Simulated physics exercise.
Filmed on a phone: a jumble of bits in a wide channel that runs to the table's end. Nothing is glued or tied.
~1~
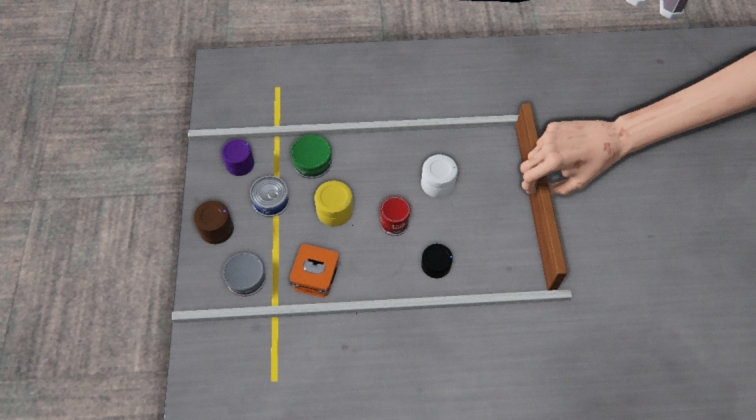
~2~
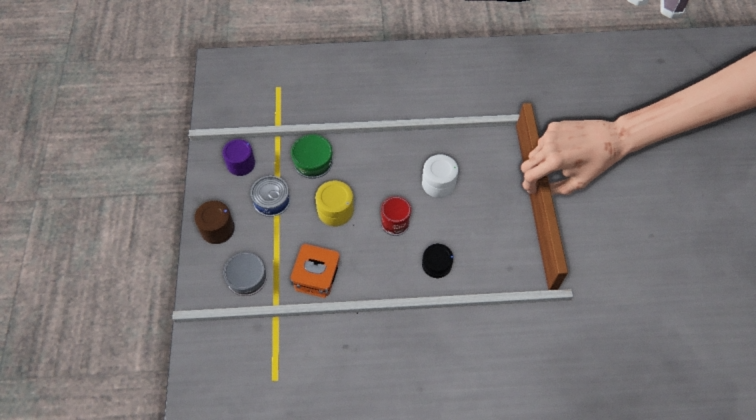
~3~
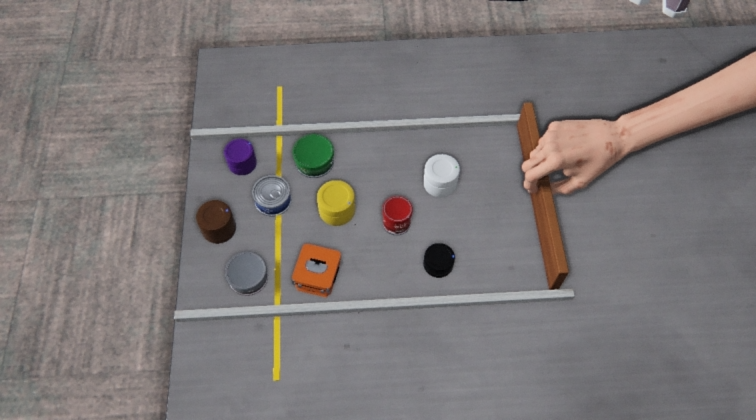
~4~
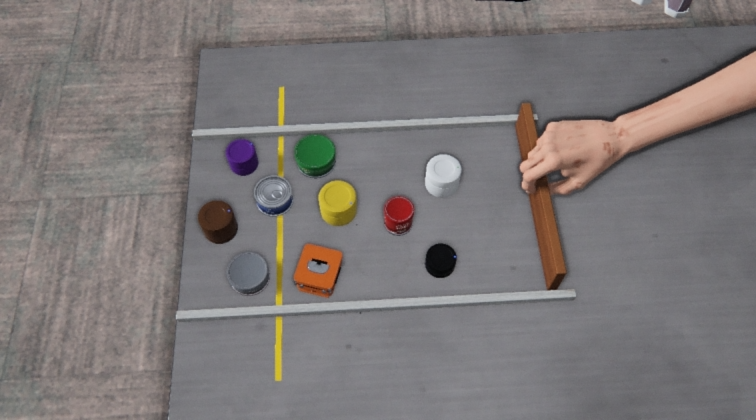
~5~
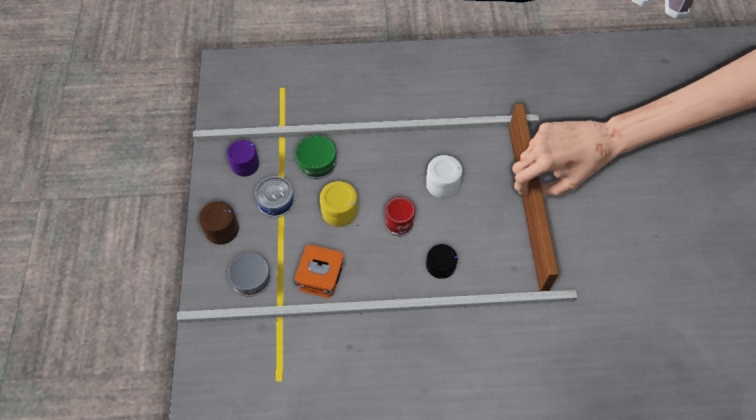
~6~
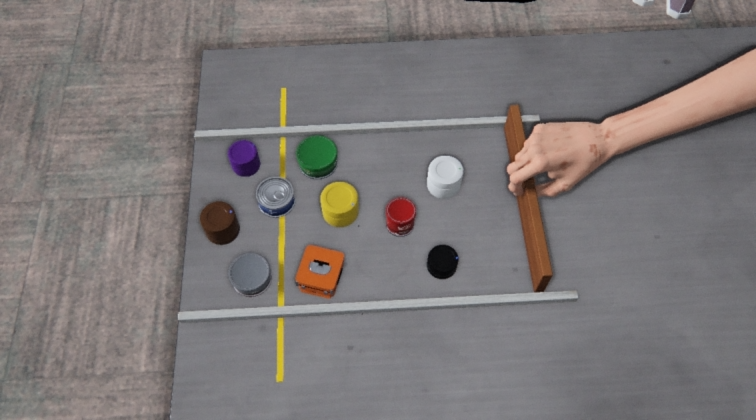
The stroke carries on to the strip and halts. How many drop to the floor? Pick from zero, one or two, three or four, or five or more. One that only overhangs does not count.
The number that fall off is zero.
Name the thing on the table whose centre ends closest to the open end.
The grey pot ends nearest.
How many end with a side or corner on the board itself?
4 of them.
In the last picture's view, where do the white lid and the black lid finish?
First (264, 185), then (266, 267).
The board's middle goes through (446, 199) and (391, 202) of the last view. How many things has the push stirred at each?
First 2, then 3.
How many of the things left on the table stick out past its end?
It comes to 1.
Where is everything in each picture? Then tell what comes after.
The first picture shows brown lid (214, 223); purple lid (238, 158); grey pot (245, 275); board (539, 193); tape (276, 217).
The second picture shows purple lid (239, 158); orange case (316, 271).
The third picture shows grey pot (247, 274); black lid (439, 261).
The fourth picture shows brown lid (218, 222); yellow lid (338, 203).
The fifth picture shows purple lid (243, 158); green tin (317, 157).
The sixth picture shows brown lid (220, 223); purple lid (244, 159); grey pot (251, 275); board (526, 195); tape (282, 218).
Soon after, none off yet; brown lid at rest near (220, 223); purple lid at rest near (244, 159); grey pot at rest near (251, 275).
After that, none off yet; brown lid at rest near (220, 223); purple lid at rest near (244, 159); grey pot displaced a little near (239, 278).
In the end, the number that fall off is zero.
